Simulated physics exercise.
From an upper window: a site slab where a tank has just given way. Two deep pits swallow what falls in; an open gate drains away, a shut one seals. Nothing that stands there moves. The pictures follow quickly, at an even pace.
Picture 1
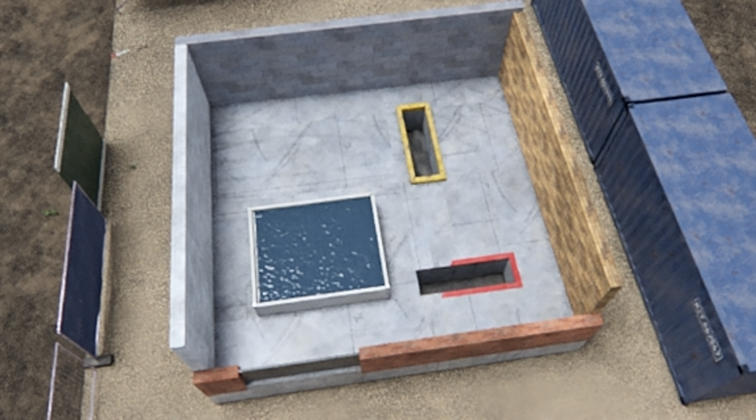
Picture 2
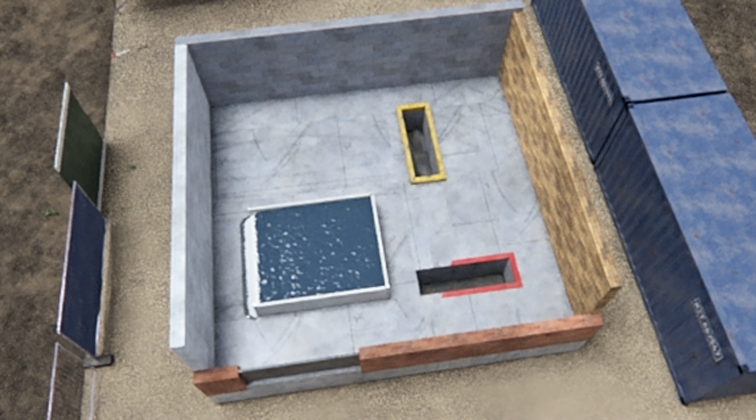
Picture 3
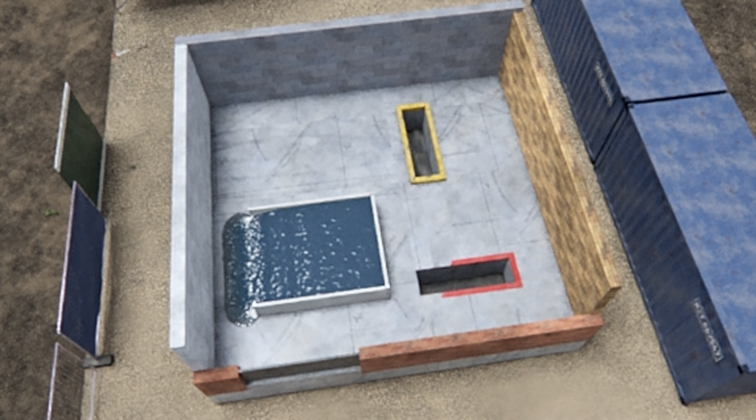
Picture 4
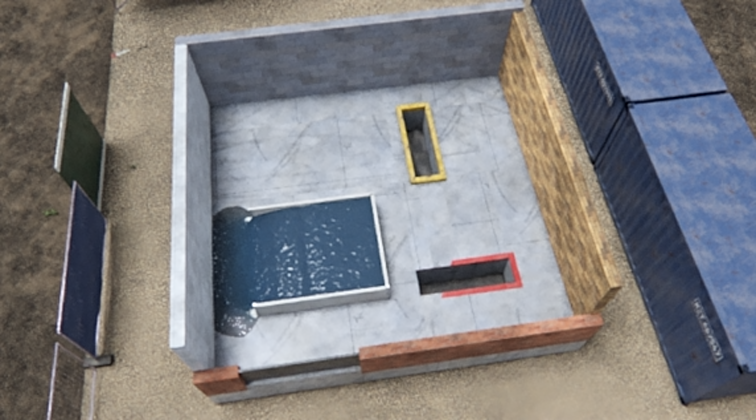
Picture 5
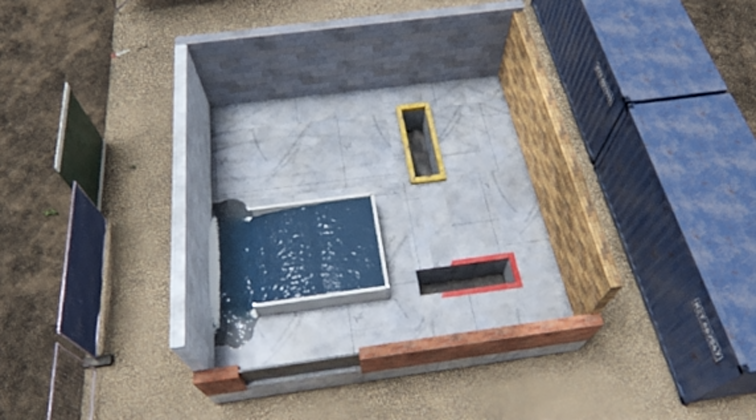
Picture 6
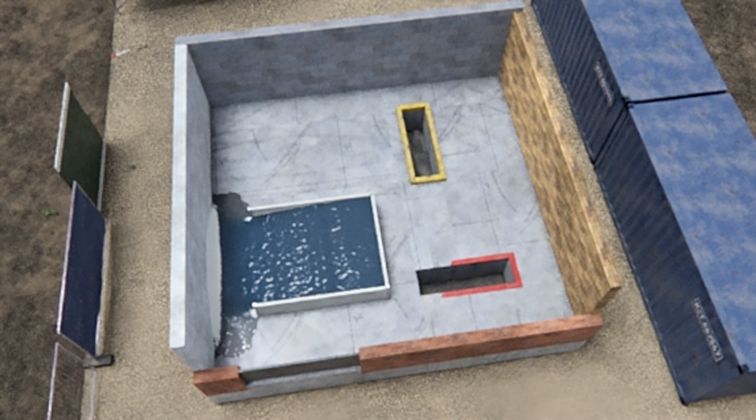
Water pouring from the open left side of a white-rimmed tank, spreading across a grey walled slab and along the left wall.
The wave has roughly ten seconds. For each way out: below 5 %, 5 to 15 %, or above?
One by one: The gate takes not even 5 %; the yellow pit takes not even 5 %; the red pit takes from 5 to 15 %.
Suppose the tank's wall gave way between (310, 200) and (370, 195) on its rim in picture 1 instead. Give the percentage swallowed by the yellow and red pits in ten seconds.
Per cent: Yellow 6, red 4.
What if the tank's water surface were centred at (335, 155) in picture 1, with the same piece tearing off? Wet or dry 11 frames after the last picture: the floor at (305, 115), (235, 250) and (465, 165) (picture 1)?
In turn: Free of water, flooded, clear.
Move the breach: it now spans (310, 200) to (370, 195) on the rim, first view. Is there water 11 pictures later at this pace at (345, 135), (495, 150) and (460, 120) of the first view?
As listed: Awash, free of water, not flooded.
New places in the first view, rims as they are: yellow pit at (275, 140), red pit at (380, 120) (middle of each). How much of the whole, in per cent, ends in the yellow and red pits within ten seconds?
Parts in a hundred: Yellow 8, red 2.
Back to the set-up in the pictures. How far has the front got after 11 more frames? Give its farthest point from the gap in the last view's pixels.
Around (210, 108).
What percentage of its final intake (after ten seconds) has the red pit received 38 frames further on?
I make it 45 per cent.
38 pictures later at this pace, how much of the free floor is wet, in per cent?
Roughly 60 per cent.
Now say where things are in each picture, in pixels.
The first frame shows still water in the tank at (317, 248).
In the second frame, water pours out at (257, 262) and has run to (247, 220).
In the third frame, water pours out at (257, 263) and has run to (237, 217).
In the fourth frame, the front is at (223, 214), out from the gap at (257, 263).
In the fifth frame, the front is at (212, 209), out from the gap at (257, 263).
In the sixth frame, the front is at (212, 197), out from the gap at (257, 263).
A moment on, water covers 10 % of the floor; the gate 0 %, the yellow pit 0 %, the red pit 0 %.
Next, water covers 20 % of the floor; the gate 0 %, the yellow pit 0 %, the red pit 0 %.
Then, water covers 40 % of the floor; the gate 0 %, the yellow pit 0 %, the red pit 0 %.
Later, water covers 60 % of the floor; the gate 0 %, the yellow pit 0 %, the red pit 4 %.
In the end, water covers 90 % of the floor; the gate 0 %, the yellow pit 1 %, the red pit 9 %.
